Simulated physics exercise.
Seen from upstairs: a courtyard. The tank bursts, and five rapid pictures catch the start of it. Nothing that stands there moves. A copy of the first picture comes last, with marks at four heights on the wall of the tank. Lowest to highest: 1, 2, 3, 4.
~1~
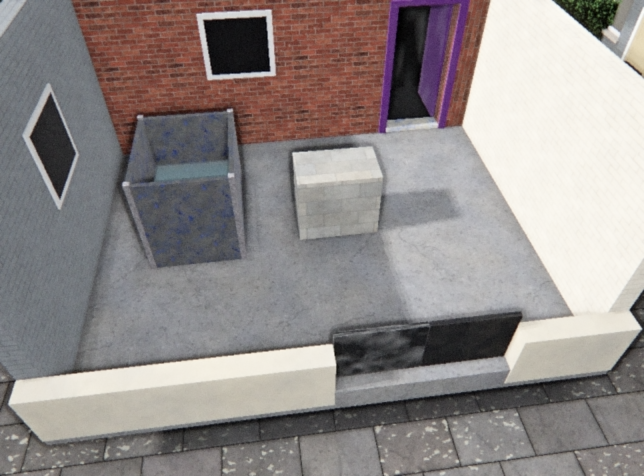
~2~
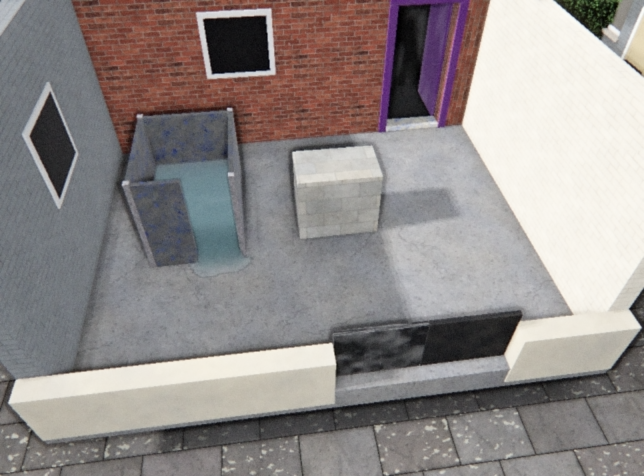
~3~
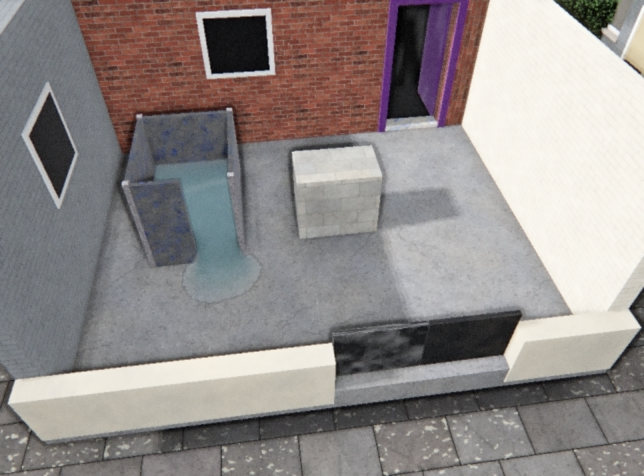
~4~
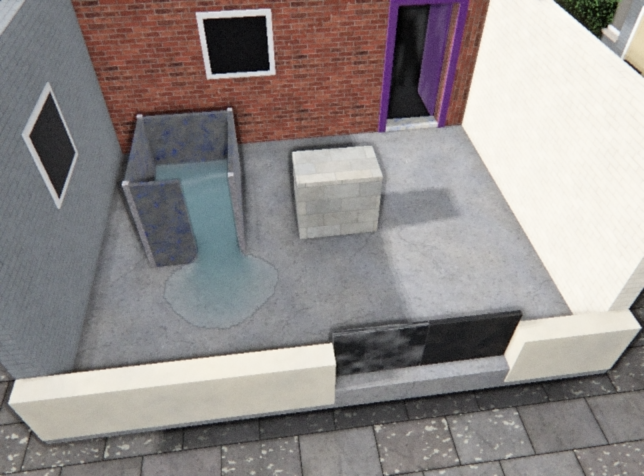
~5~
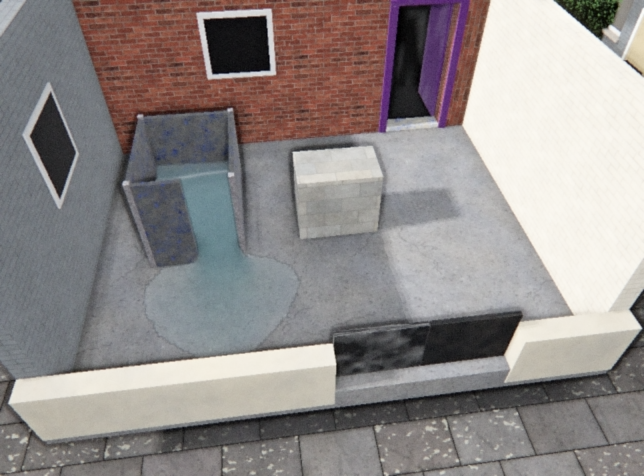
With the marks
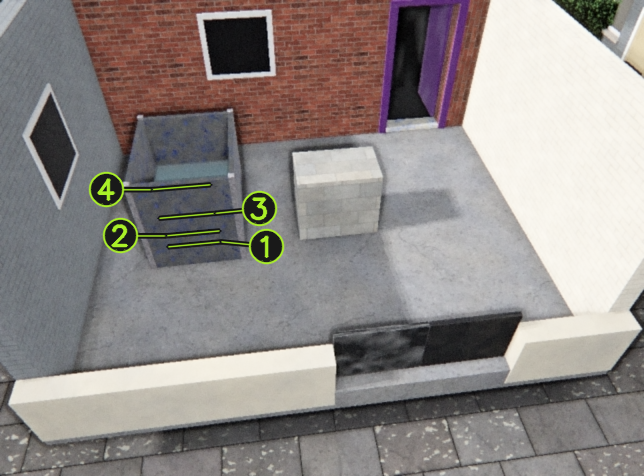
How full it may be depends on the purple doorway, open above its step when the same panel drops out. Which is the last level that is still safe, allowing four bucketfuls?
Choose 3.
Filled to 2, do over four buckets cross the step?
No, that is safe.
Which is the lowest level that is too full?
4 it is.
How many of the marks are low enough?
Three.
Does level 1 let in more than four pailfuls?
No, that is safe.
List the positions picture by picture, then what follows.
Water in the tank at rest, its middle at (194, 192); foot of the purple doorway at (411, 130); shut gate at (426, 331).
Water covers 1 % of the ground and shows as far out as (245, 262).
Water covers 2 % of the ground and shows as far out as (205, 296).
Water covers 5 % of the ground and shows as far out as (236, 317).
Water covers 9 % of the ground and shows as far out as (277, 304).
On the marked copy, 1 at (195, 244); 2 at (192, 233); 3 at (187, 215); 4 at (180, 187); from the bottom up 1, 2, 3, 4.
For level 1, nothing gets over.
For level 2, nothing gets over.
For level 3, a splash gets over, under a bucket.
For level 4, about 9 bucketfuls get in.
